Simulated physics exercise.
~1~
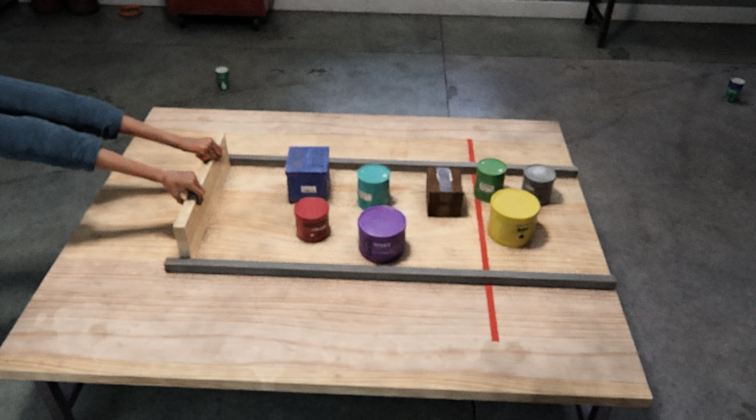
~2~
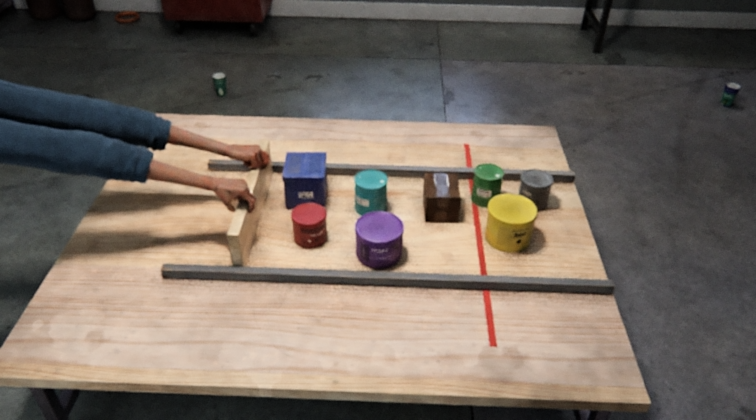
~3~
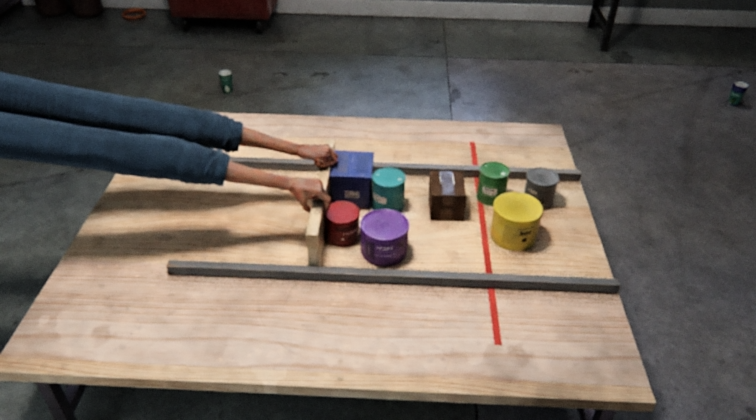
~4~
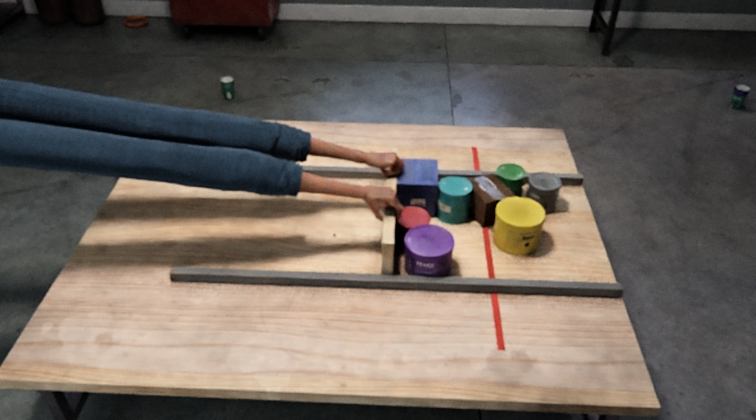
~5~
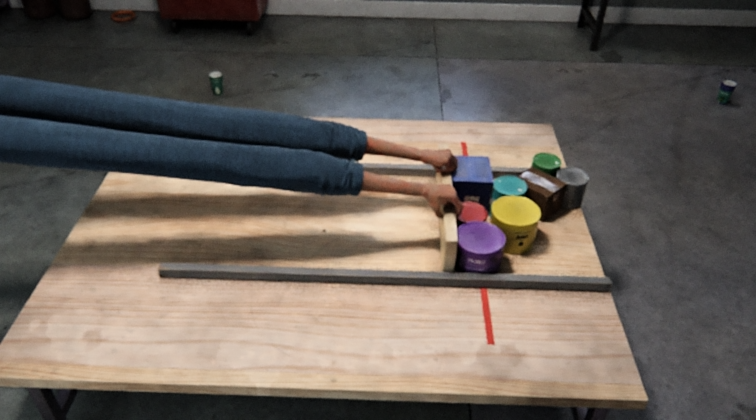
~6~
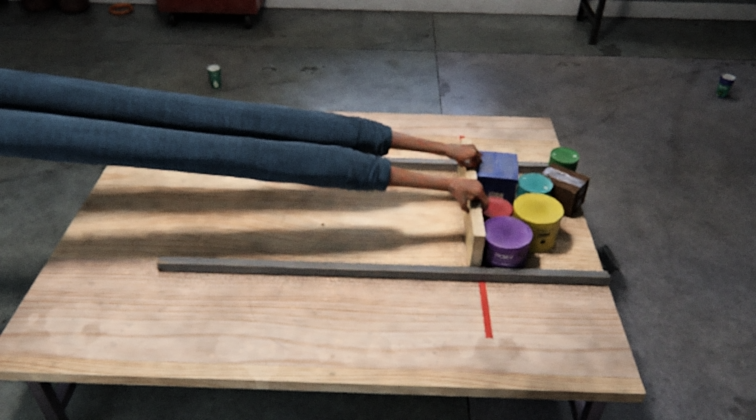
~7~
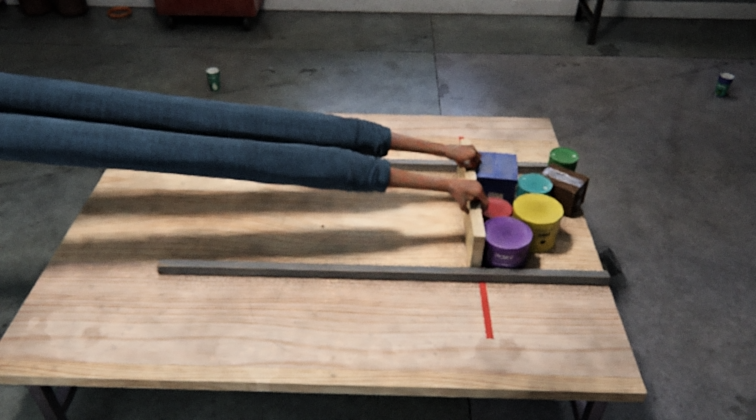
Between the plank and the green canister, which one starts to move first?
The plank starts to move first. The green canister only begins to shift later, once the other things have been pushed along toward it.
Two hands push a plank right, bunching tubs and boxes until the grey pail falls off.
